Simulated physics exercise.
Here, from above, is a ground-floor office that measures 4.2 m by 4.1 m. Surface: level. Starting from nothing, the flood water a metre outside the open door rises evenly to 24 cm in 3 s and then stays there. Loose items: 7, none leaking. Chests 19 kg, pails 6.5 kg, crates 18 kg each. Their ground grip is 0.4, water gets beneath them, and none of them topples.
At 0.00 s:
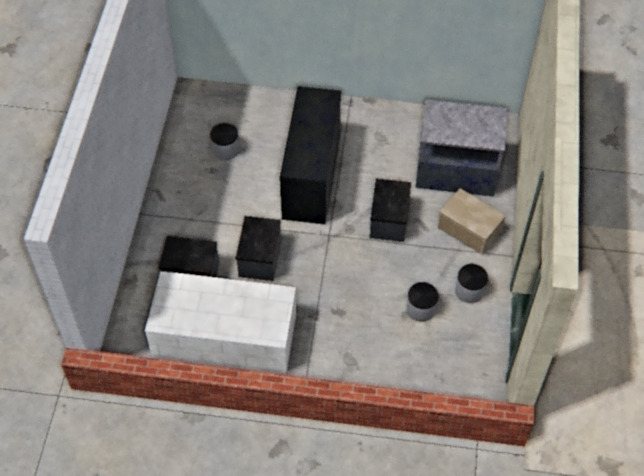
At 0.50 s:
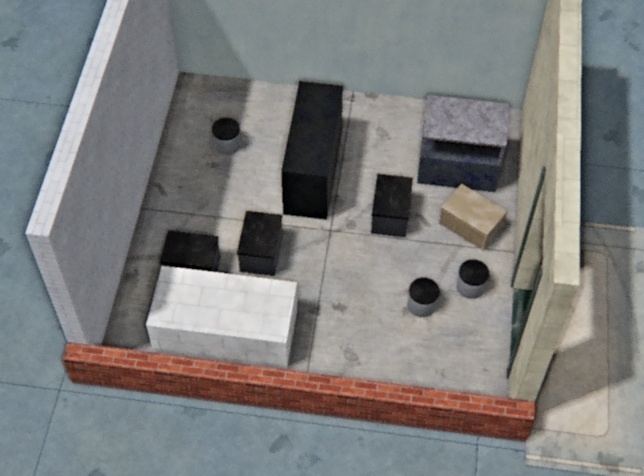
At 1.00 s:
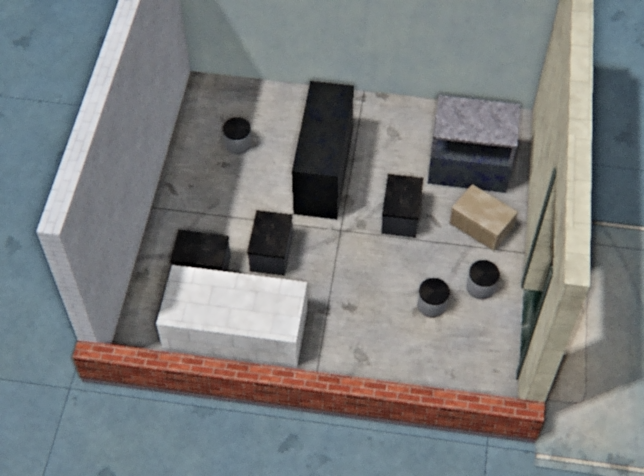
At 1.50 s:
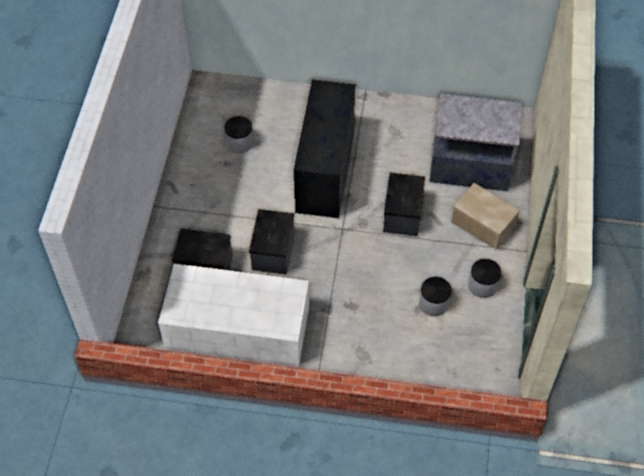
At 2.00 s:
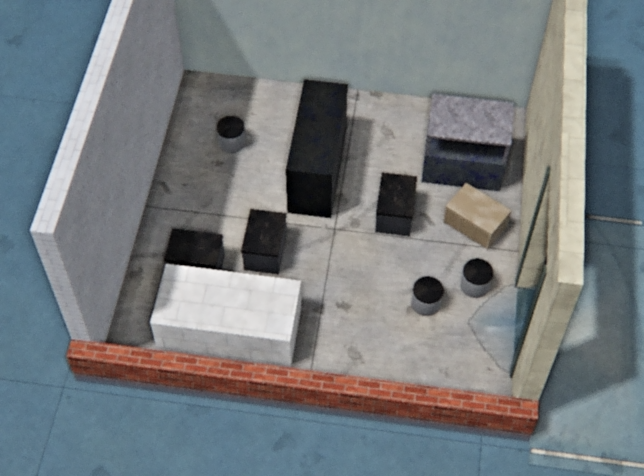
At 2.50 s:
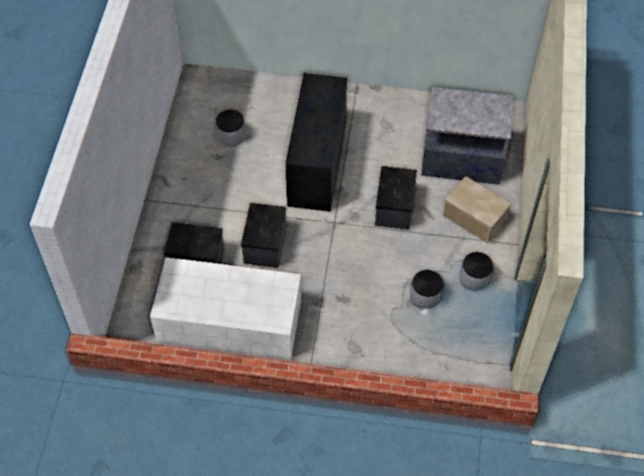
Water spreads over the pavement outside a small roofless room seen from above, turning the grey ground blue while the floor inside stays dry. It then enters through the opening in the right wall and forms a shallow pool near two round stools, while the furniture stays put.
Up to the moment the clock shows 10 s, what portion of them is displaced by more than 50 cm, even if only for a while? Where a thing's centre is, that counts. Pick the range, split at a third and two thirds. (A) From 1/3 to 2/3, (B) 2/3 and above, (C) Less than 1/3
2/3 and above (B).
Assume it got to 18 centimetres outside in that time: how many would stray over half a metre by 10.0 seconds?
3.
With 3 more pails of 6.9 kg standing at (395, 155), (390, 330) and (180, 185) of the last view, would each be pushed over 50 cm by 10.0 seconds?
Note: Item 1 below threshold; item 2 above threshold; item 3 above threshold.
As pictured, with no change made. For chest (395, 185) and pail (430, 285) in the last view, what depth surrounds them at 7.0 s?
Roughly 5 and 10 cm.
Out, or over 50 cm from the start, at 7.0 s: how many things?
The number I get is 3.
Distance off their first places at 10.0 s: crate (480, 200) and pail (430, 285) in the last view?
Respectively 0 and 150 cm.
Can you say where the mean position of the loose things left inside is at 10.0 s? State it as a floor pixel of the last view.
Centred roughly on (330, 168).
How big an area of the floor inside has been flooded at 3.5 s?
Near 4.0 m2 in all.
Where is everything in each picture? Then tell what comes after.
The first frame shows a pail at (423, 295), on the bottom; a chest at (188, 254), on the bottom; 0.0 m2 under water; 0 of 7 have shifted.
The second frame shows a pail at (424, 290) rests on the ground; a chest at (189, 249), on the bottom; 0.0 m2 under water; 0 of 7 have shifted.
The third frame shows a pail at (434, 291), on the bottom; a chest at (200, 248), on the bottom; 0.0 m2 under water; 0 of 7 have shifted.
The fourth frame shows a pail at (436, 289) rests on the ground; a chest at (202, 247), on the bottom; water covers 0.0 m2; 0 of 7 have shifted.
The fifth frame shows a pail at (428, 289), on the bottom; a chest at (194, 247), on the bottom; 0.3 m2 under water; 0 of 7 have shifted.
The sixth frame shows a pail at (428, 283), on the bottom; a chest at (193, 241), on the bottom; water covers 0.9 m2; 0 of 7 have shifted.
After 3.5 s 1 of 7 are over 50 cm from their spots; 0 afloat.
After 4.5 s 2 of 7 are over 50 cm from their spots; 0 afloat.
After 7.0 s 3 of 7 are over 50 cm from their spots; 3 afloat.
After 10.0 s 5 of 7 are over 50 cm from their spots, and 5 have been at some point; 4 afloat.
